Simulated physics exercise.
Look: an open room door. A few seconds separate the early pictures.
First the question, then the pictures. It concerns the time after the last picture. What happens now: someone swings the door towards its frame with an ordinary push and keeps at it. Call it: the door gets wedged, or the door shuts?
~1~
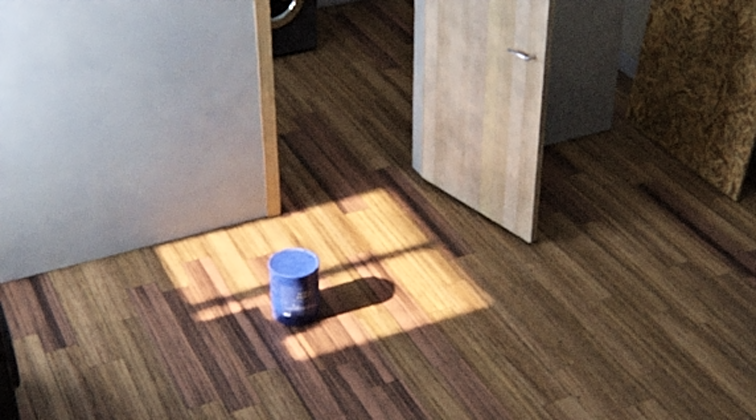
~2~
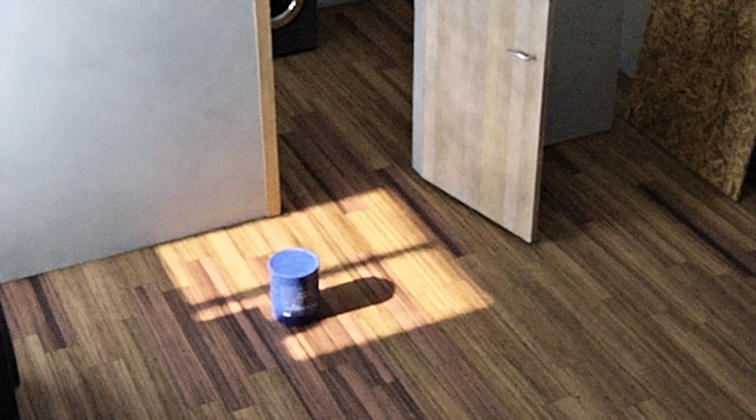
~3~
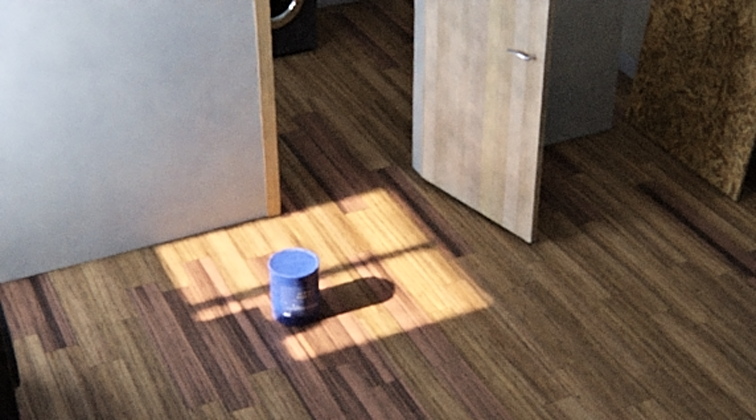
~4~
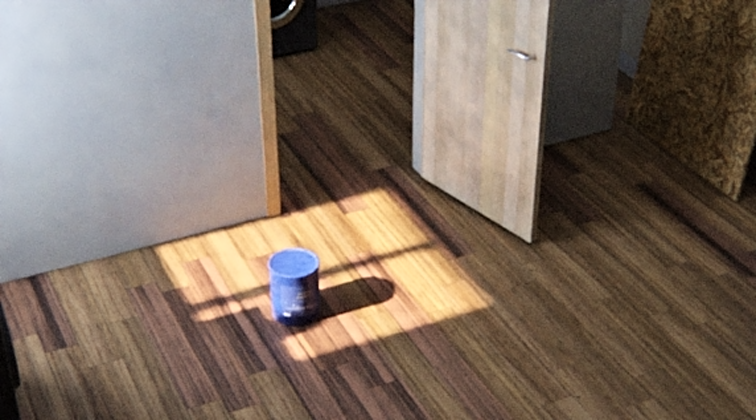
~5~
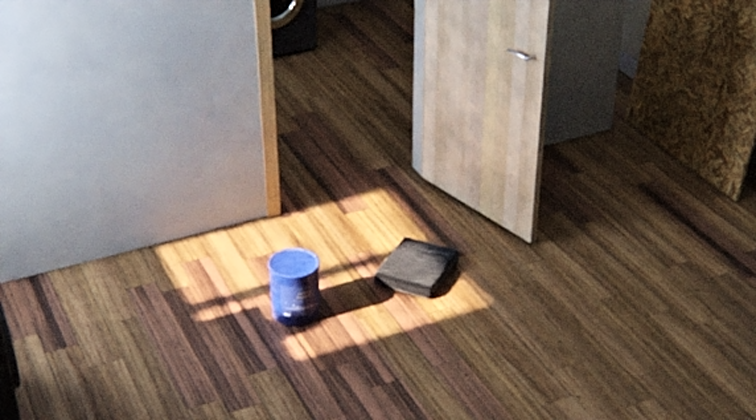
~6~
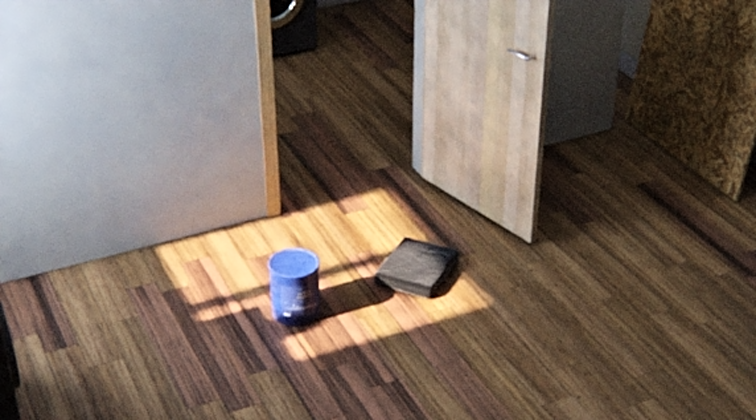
It shuts.
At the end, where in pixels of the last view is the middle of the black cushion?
At about (335, 276).
Then, 1.20 s later than the last frame, open by 77°.
Then, 1.60 s later than the last frame, open by 62°; black cushion moved a little near (379, 274).
Then, 2.00 s later than the last frame, open by 47°; black cushion moved about its own width near (349, 276).
Then, 2.60 s later than the last frame, open by 23°; black cushion moved about its own width near (335, 276).
When it is over, open by 0°; moved from the start, black cushion; blue pail as before. End places, in pixels of the last picture, black cushion near (335, 276).
